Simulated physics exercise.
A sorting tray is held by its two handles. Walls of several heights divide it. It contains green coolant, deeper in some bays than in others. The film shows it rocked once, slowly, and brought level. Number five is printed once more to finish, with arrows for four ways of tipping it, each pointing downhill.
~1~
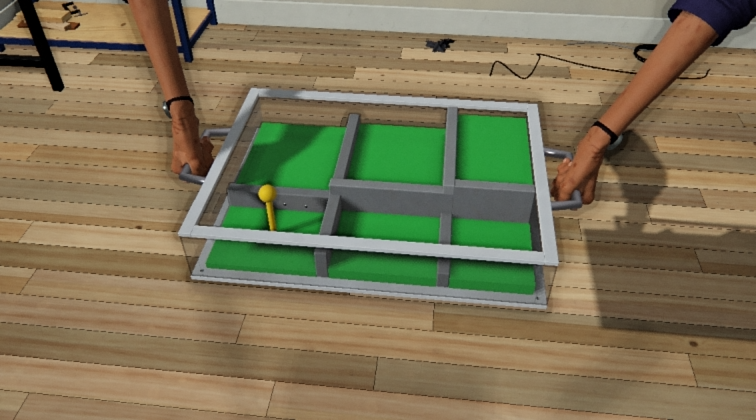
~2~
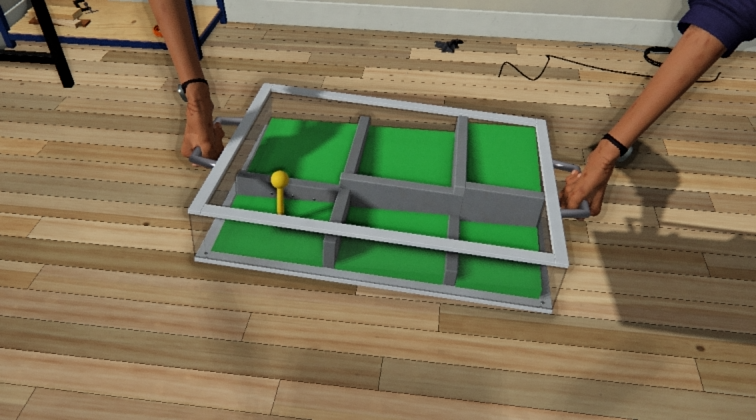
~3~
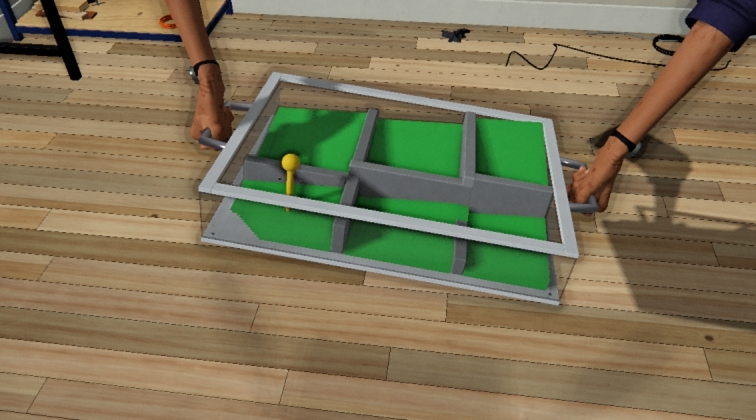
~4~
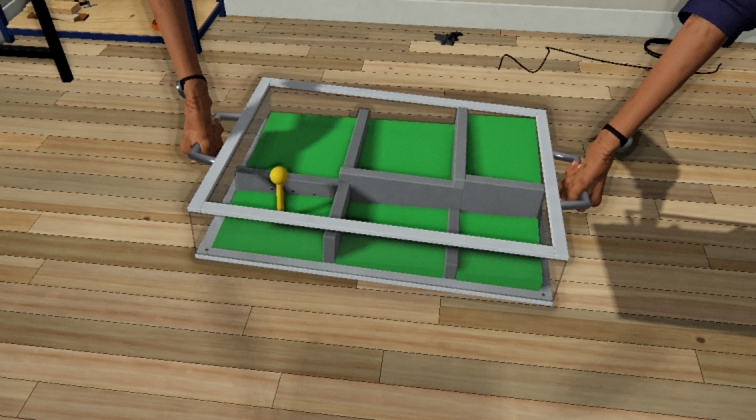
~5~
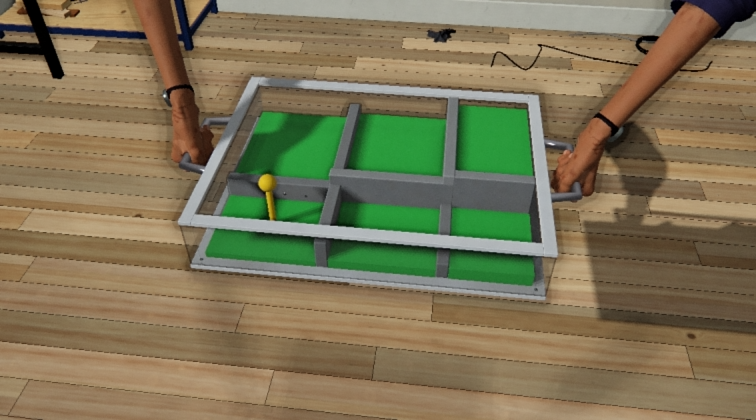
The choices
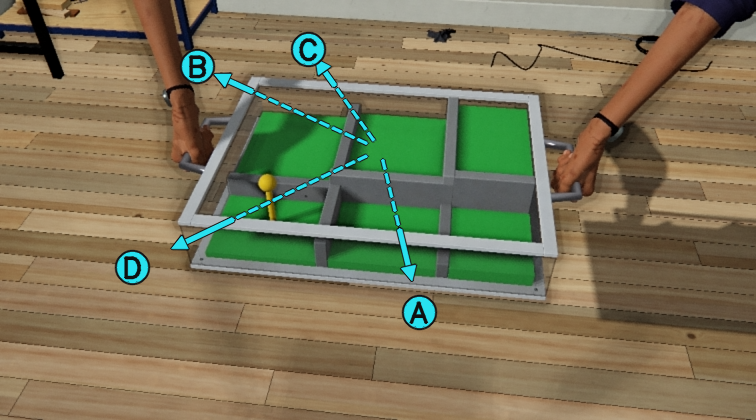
At first, two hands hold a clear-sided tray of green liquid level by its side handles, with gray walls dividing it and a yellow peg standing at left. The hands tilt it modestly down toward the back right, and the liquid shifts inside. Then they rock it back until it sits level again.
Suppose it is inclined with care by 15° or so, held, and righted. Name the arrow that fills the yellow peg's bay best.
D is best.
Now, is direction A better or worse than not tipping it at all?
It is better.
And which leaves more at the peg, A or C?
That would be A.
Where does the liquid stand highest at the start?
That is the back right bay.
In cyan, A ends at (410, 275); B ends at (219, 76); C ends at (318, 63); D ends at (176, 246).
With A, about 12 % of the liquid ends in the peg's bay; almost none goes over the rim.
With B, about 5 % of the liquid ends in the peg's bay; almost none goes over the rim.
With C, about 5 % of the liquid ends in the peg's bay; about 4 % goes over the rim.
With D, about 20 % of the liquid ends in the peg's bay; nothing spills.
